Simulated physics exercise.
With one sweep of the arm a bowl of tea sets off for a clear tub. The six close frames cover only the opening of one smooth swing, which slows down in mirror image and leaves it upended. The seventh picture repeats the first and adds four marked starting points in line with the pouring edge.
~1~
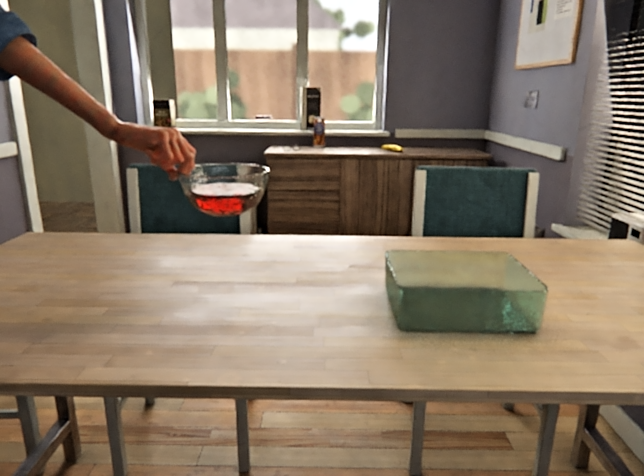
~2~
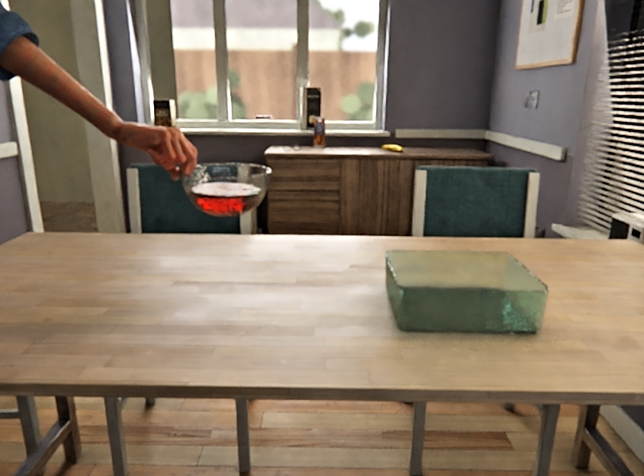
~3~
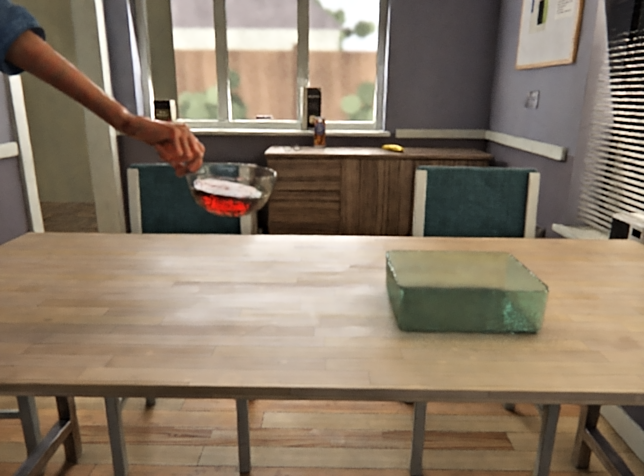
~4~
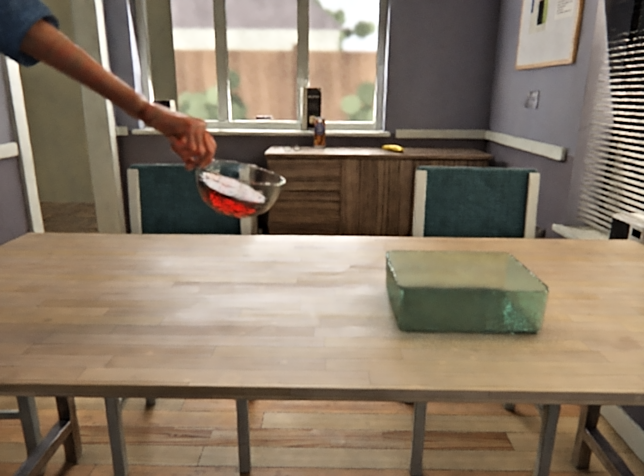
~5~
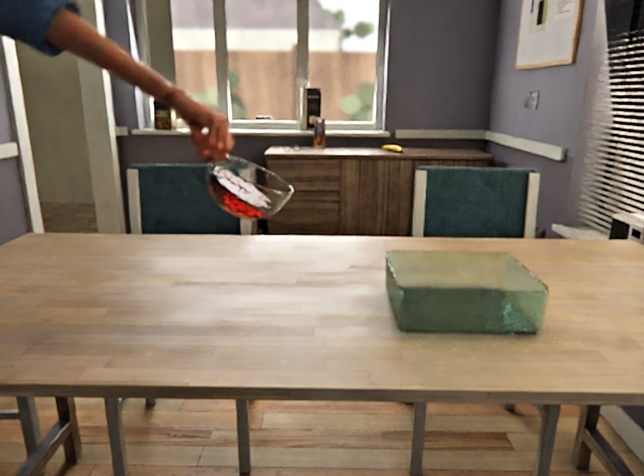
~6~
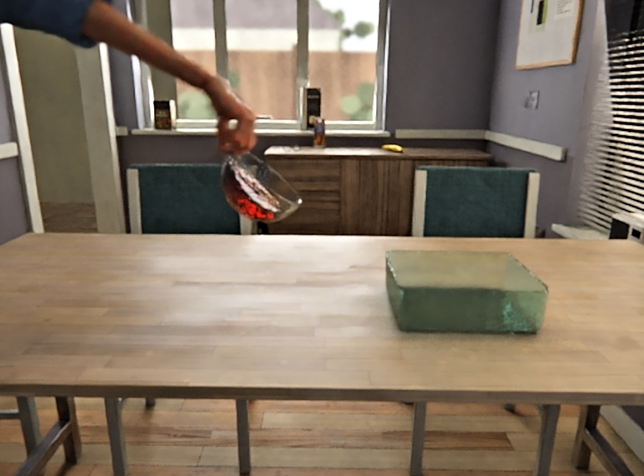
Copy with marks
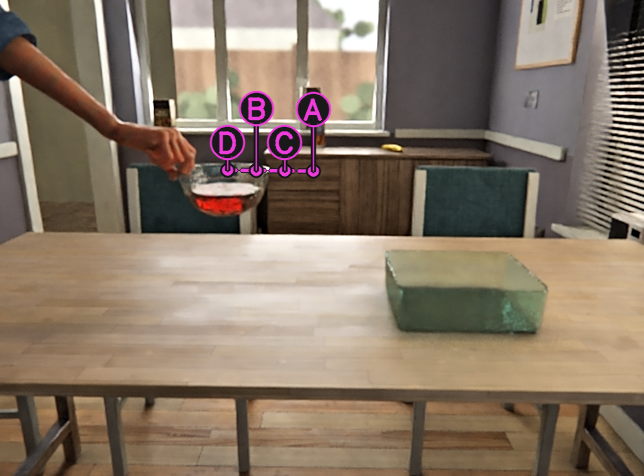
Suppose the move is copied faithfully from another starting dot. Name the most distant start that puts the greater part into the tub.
That is spot C.
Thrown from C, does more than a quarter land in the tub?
Yes, it does.
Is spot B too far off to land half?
Yes.
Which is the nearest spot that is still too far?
Spot B.
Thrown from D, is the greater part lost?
Yes.
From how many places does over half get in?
Two of the four.
In magenta, A at (313, 171); B at (256, 170); C at (284, 170); D at (227, 170).
Choosing A, about 63 % lands in the tub, 5 % falls short and 32 % goes beside or beyond.
Choosing B, about 6 % lands in the tub, 91 % falls short and 3 % goes beside or beyond.
Choosing C, about 72 % lands in the tub, 13 % falls short and 16 % goes beside or beyond.
Choosing D, about 0 % lands in the tub, 95 % falls short and 5 % goes beside or beyond.
